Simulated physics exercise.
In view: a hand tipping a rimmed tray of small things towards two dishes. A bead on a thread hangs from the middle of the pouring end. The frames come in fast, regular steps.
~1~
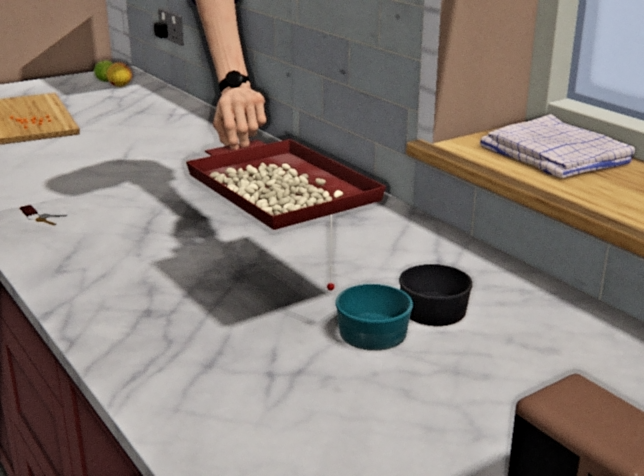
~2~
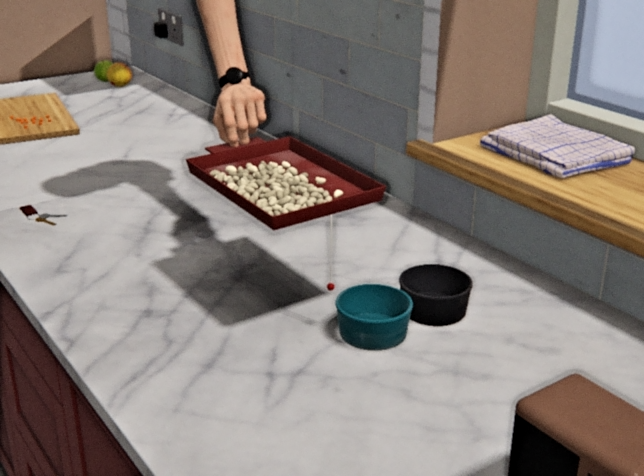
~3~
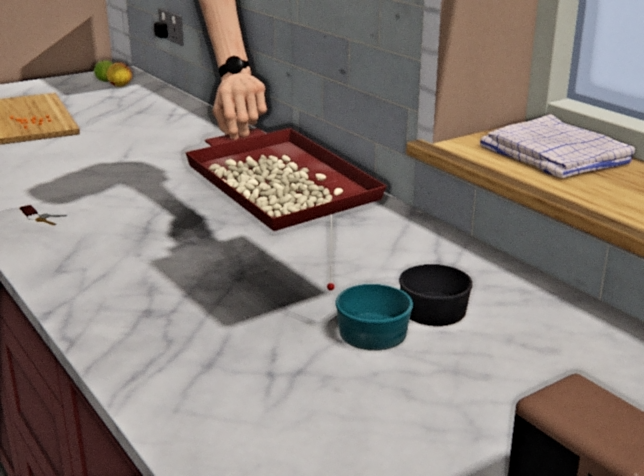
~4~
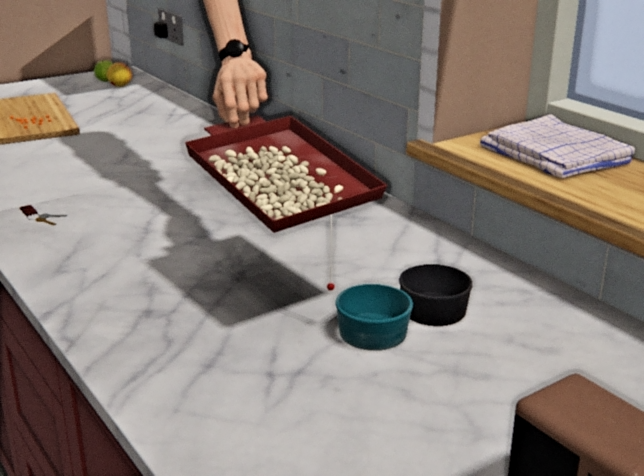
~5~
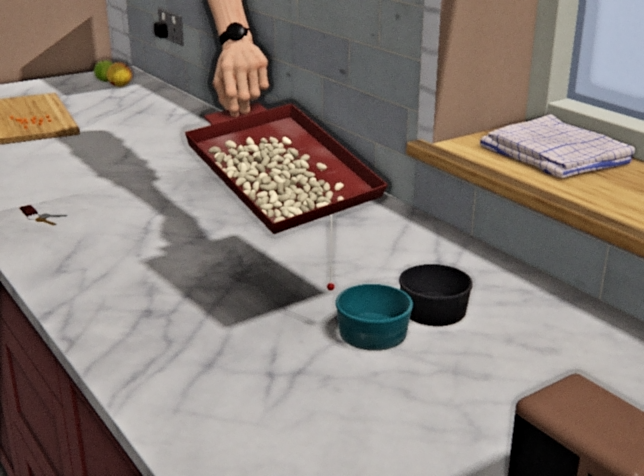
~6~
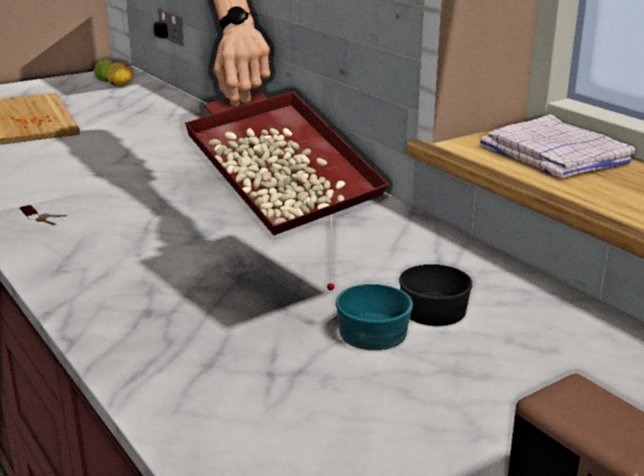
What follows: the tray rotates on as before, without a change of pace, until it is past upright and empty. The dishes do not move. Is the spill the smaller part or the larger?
Together they catch only the smaller part.
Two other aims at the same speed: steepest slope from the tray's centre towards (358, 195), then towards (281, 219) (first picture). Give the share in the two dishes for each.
First some 40, then 0 per cent.
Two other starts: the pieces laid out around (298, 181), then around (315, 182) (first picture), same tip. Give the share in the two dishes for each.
The first gives 10 %, the second 20 %.
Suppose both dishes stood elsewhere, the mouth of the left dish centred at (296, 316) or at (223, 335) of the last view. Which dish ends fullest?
At the first place the left one, at the second the right-hand dish.
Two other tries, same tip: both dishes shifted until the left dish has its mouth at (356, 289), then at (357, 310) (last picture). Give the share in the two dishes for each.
About 0 and 20 per cent.
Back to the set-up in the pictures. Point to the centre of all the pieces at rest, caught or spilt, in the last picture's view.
Around (322, 361).
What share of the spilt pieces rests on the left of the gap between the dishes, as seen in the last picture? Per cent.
Roughly 90 in a hundred.
Just after the last frame, tray tipped steeply; almost all on the tray; just a few in the air.
A moment on, tray tipped past a quarter turn; roughly half on the tray; just a few in the left dish; roughly a quarter outside both; roughly a third in the air.
Further on, tray tipped past a quarter turn; about a tenth in the left dish; the larger part outside both.
When it is over, tray tipped past a quarter turn; about a tenth in the left dish; not one in the right dish; the larger part outside both.
